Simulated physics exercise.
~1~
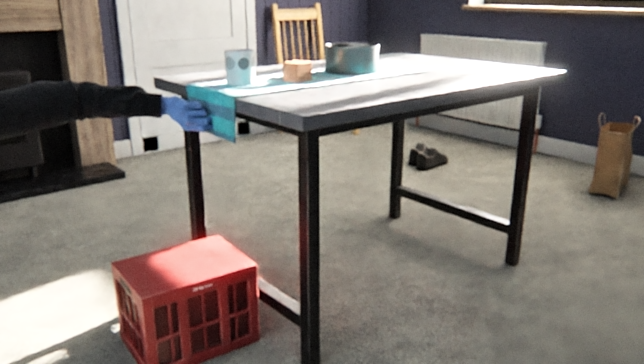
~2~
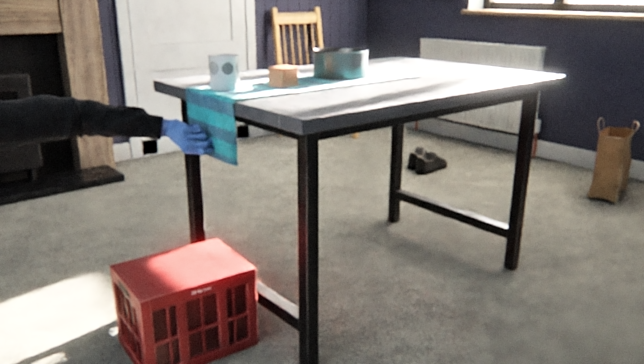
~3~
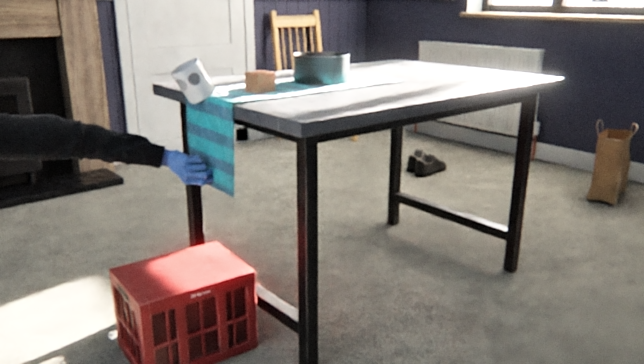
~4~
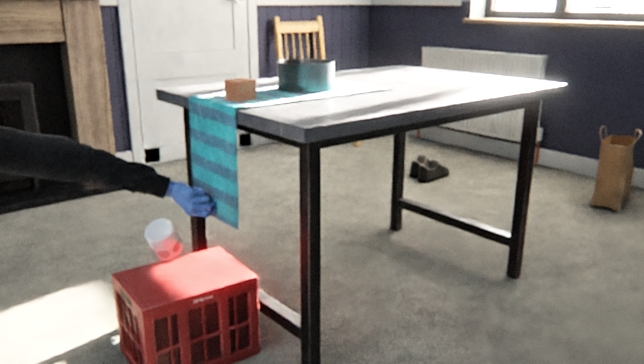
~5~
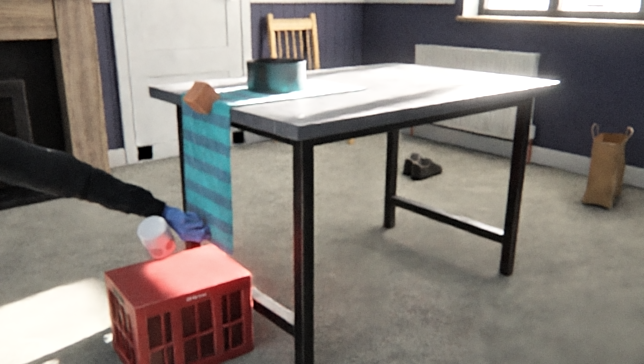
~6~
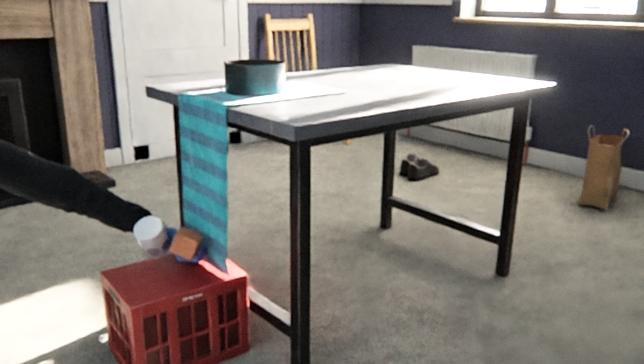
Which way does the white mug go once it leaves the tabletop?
The white mug goes down, dropping off the end of the table towards the red crate.
